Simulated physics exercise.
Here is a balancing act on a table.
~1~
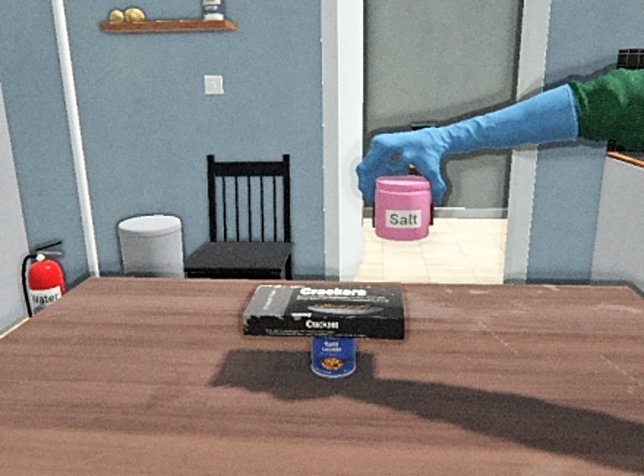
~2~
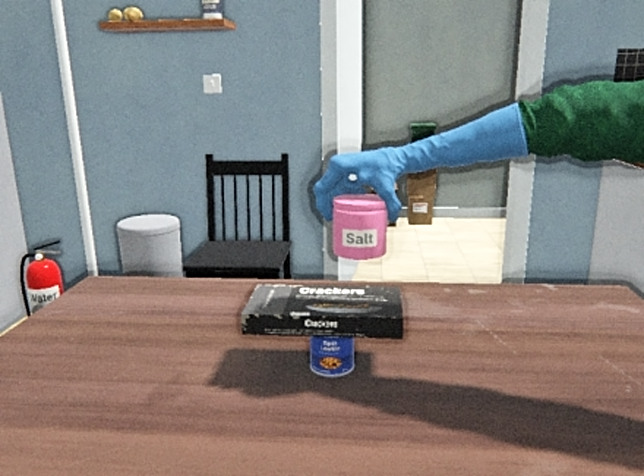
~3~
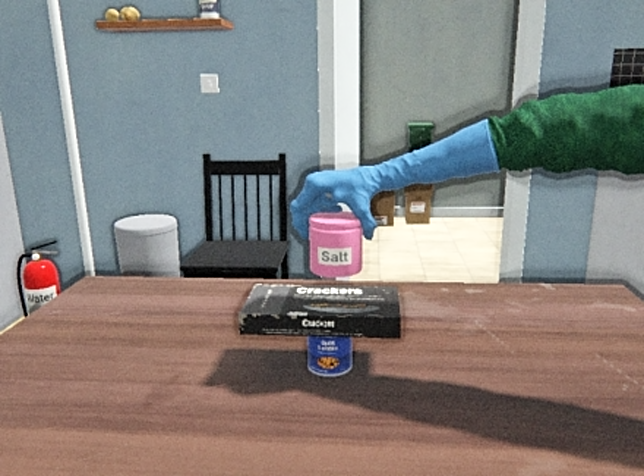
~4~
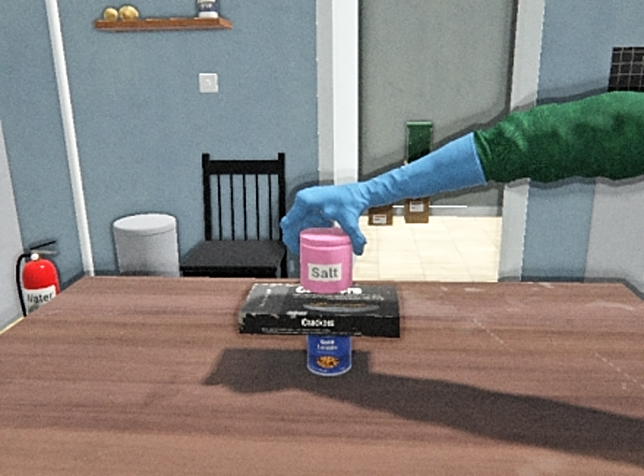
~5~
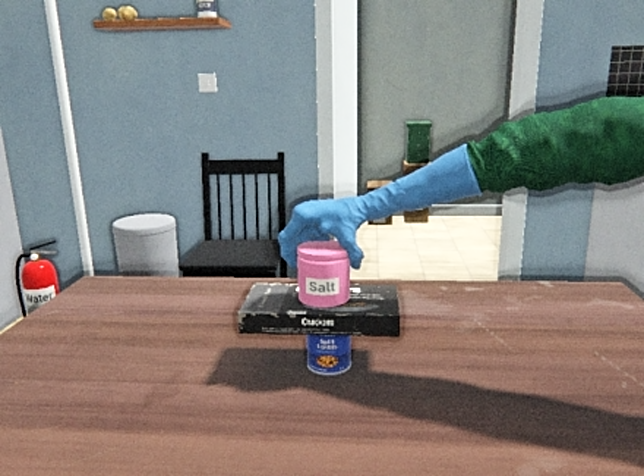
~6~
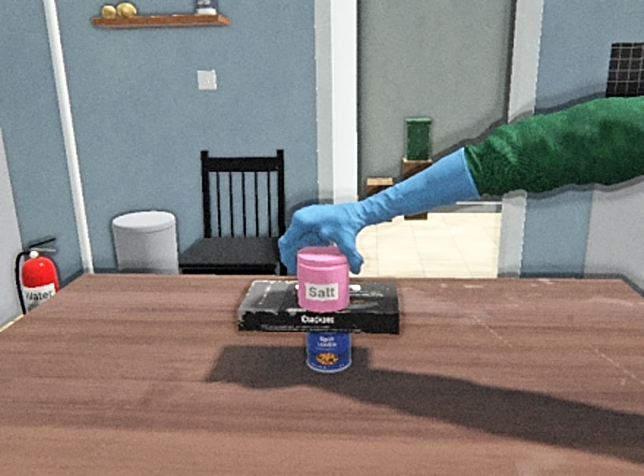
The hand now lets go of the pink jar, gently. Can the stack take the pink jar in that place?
It keeps its balance.
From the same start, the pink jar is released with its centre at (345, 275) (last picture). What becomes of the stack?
Then it holds.
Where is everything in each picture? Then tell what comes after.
In the first frame, still above its spot; pink jar (402, 207); blue tin (333, 344).
In the second frame, still above its spot; pink jar (360, 225); blue tin (332, 344).
In the third frame, still above its spot; pink jar (336, 243); blue tin (330, 343).
In the fourth frame, still above its spot; pink jar (326, 259); blue tin (329, 343).
In the fifth frame, still above its spot; pink jar (324, 272); blue tin (329, 342).
In the sixth frame, set down, still held; pink jar (324, 278); blue tin (329, 339).
Then, 0.20 s past the last view, nothing moves.
Then, 0.40 s past the last view, pink jar resting near (324, 278).
Finally, all 3 still in place. Final places as the last picture's camera would see them, pink jar near (324, 278). The stack holds.
